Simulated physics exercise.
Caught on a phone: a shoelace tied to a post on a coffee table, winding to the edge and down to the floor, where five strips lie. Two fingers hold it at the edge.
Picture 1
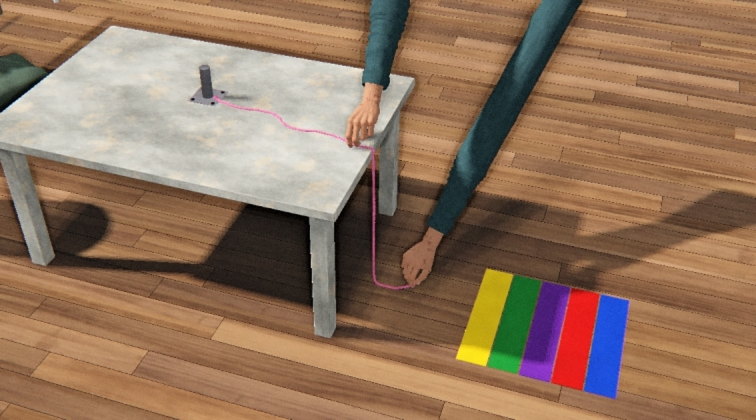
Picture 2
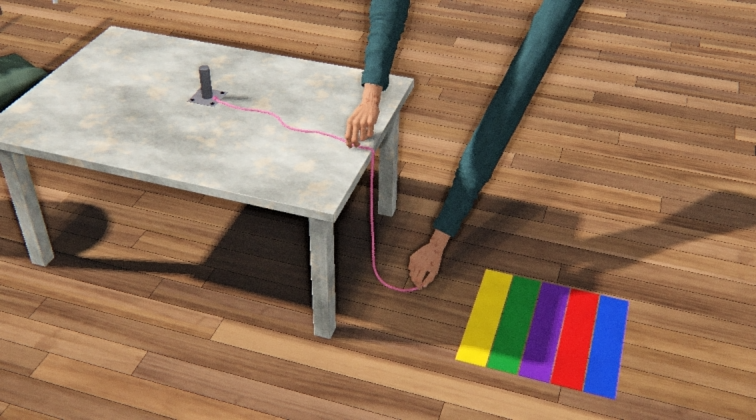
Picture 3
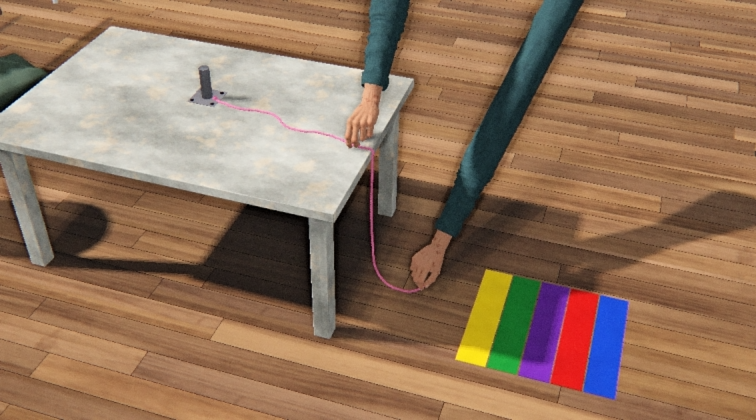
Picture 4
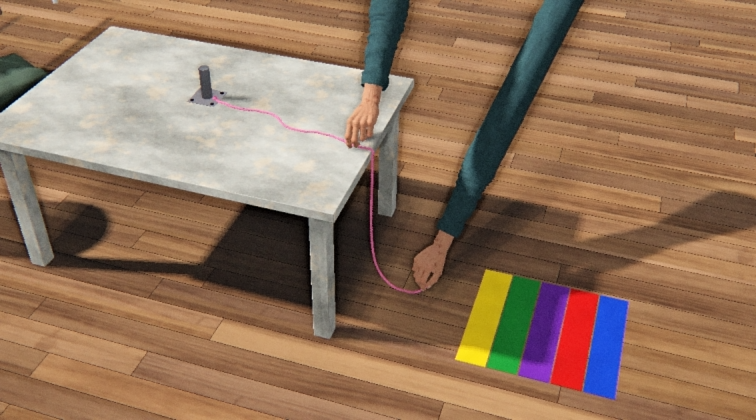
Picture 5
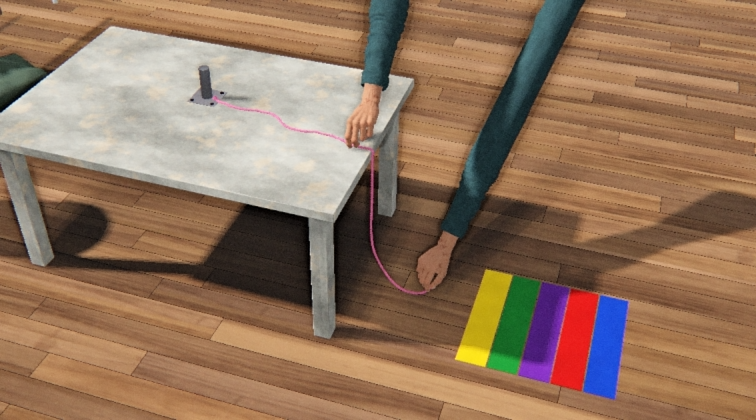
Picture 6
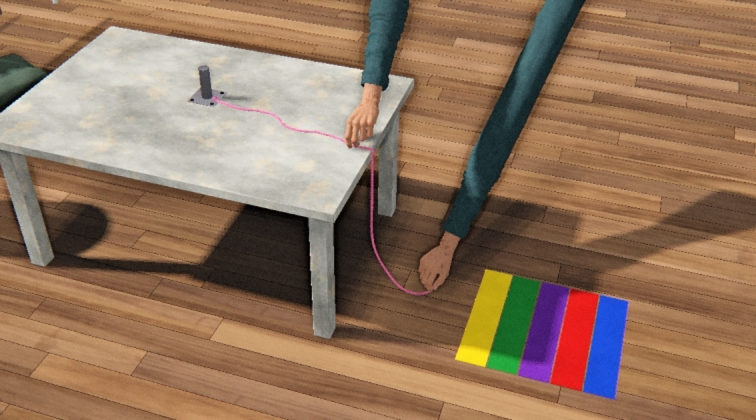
A hand holding the end of a pink shoelace moved slightly to the right near five coloured strips on the floor, while another hand kept the lace pinned at the table's edge.
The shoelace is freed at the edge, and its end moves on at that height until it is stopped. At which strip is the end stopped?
The green one.
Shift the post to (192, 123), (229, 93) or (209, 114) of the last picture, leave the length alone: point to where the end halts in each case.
Try by try, around (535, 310), (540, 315) and (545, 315).
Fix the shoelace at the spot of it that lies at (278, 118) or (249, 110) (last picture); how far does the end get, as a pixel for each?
In that order: (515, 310) and (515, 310).
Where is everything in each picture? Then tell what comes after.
End (415, 284); yellow (476, 345); green (507, 352); purple (539, 360); red (570, 368); blue (603, 376), in the first frame.
End (422, 286); shoelace through (235, 107) (284, 124) (341, 140) (372, 178) (372, 226) (377, 274), in the second frame.
End (424, 287), in the third frame.
End (426, 287); shoelace through (234, 107) (283, 125) (341, 140) (372, 178) (371, 226) (381, 274), in the fourth frame.
End (430, 288), in the fifth frame.
End (432, 289); shoelace through (234, 107) (283, 124) (341, 140) (372, 178) (372, 226) (389, 274), in the sixth frame.
Soon after, end near (458, 294); short of the strips.
After that, end near (496, 303); over yellow.
At the stop, end near (519, 309); over green. It halts on the green strip.
